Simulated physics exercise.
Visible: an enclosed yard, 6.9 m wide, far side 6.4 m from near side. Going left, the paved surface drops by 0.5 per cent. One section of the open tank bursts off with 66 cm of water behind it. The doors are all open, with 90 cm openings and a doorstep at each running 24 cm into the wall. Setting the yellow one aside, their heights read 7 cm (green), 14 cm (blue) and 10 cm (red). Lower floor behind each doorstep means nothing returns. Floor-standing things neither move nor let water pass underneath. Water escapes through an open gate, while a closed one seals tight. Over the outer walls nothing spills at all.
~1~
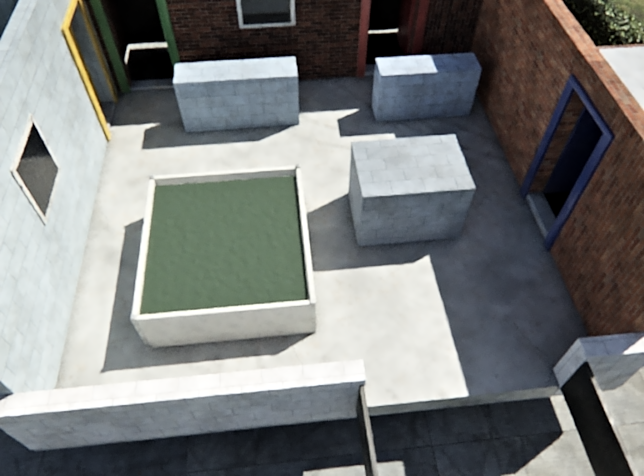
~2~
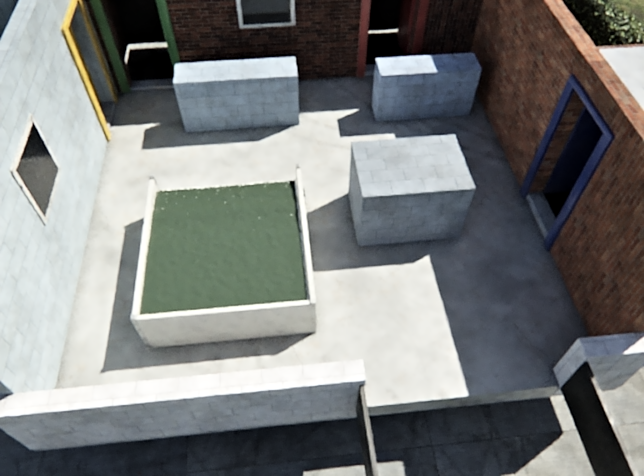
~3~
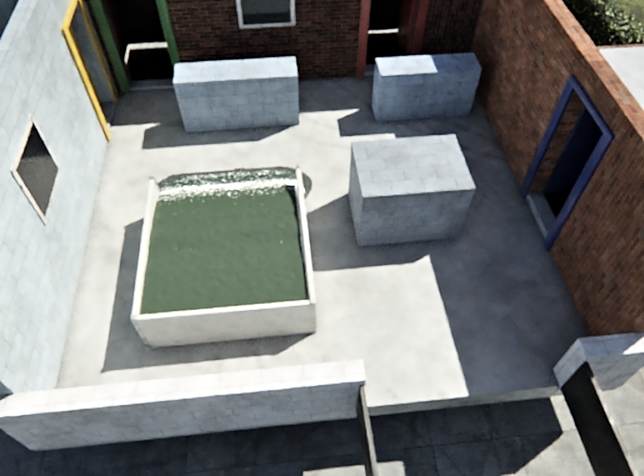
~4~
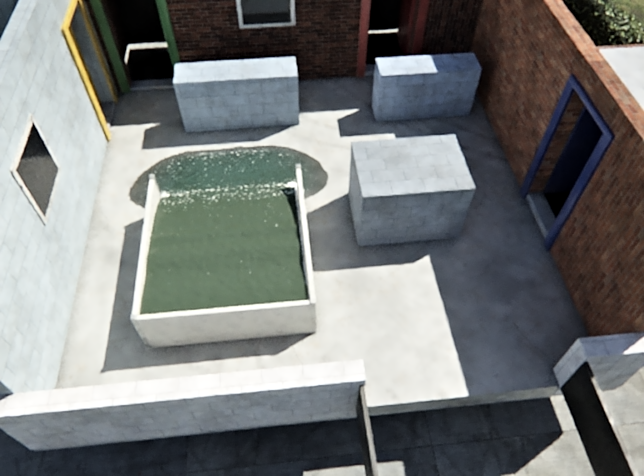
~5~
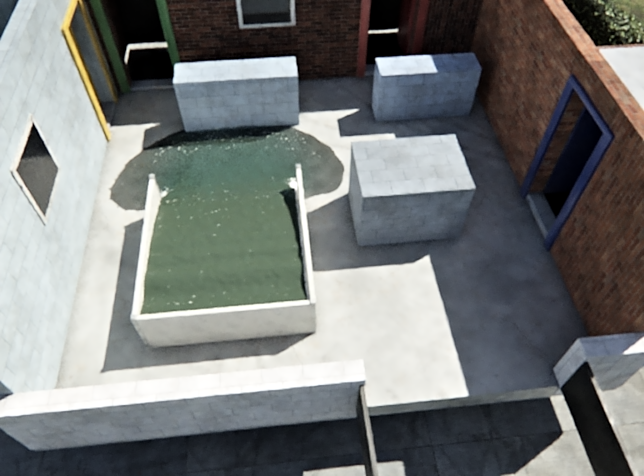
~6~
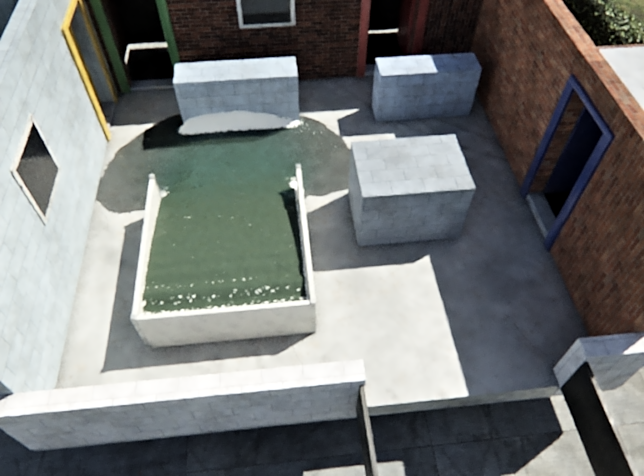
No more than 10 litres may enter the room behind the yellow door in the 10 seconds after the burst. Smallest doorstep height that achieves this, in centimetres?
30 cm.
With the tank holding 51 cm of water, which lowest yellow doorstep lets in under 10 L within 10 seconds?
Around 23 cm high.
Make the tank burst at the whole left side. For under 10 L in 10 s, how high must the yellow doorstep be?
Estimate: Near 12.5 cm.
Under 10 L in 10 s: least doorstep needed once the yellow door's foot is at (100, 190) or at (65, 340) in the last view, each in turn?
Around 18 and 7.0 cm respectively.
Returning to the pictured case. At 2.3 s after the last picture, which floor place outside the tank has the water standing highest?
Near pixel (118, 95).
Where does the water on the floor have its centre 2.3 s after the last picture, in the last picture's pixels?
The centre of all the water is around (249, 170).
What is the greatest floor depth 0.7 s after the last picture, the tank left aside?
About 46 cm at most.
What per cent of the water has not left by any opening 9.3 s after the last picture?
I'd put it at about 74 per cent.
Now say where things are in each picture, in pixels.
Still water, 66 cm deep, in the open tank at (226, 238); the yellow door at (94, 72) is dry, in the first picture.
The front is at a hidden place, 0.3 m from the gap on the far side; 0.5 m2 of floor is wet, 66 cm left at the back, in the second picture.
Water pours out on the far side and has run 0.7 m, to a hidden place; about 12 cm deep outside, 66 cm at the back, in the third picture.
The front is at (182, 156), 1.3 m from the gap on the far side; 3.2 m2 of floor is wet, 66 cm left at the back, in the fourth picture.
Water pours out on the far side and has run 1.9 m, to (187, 133); about 8 cm deep outside, 65 cm at the back, in the fifth picture.
The gap is on the far side, the front 2.3 m out at (175, 119); the back of the open tank holds 57 cm; the yellow door at (94, 72), 3.2 m from the gap, is still 0.9 m from the nearest water, in the sixth picture.
Then, 0.7 s after the last picture water covers 30 % of the floor, deepest (46 cm) near (231, 130); 10 cm at the yellow door, 0 litres in over its 6 cm doorstep.
Then, 2.3 s after the last picture water covers 50 % of the floor, deepest (38 cm) near (118, 95); 24 cm at the yellow door, 170 litres in over its 6 cm doorstep.
Then, 9.3 s after the last picture water covers 95 % of the floor, deepest (12 cm) near (258, 86); 8 cm at the yellow door, 358 litres in over its 6 cm doorstep.
At the yellow door as built, the water peaked near 26 cm, 1.7 s after the last picture.
With a doorstep of 24.5 cm, 36 litres would have come in within the 10 s; with 33.5 cm, 4 litres. So under 10 litres takes about 30 cm.
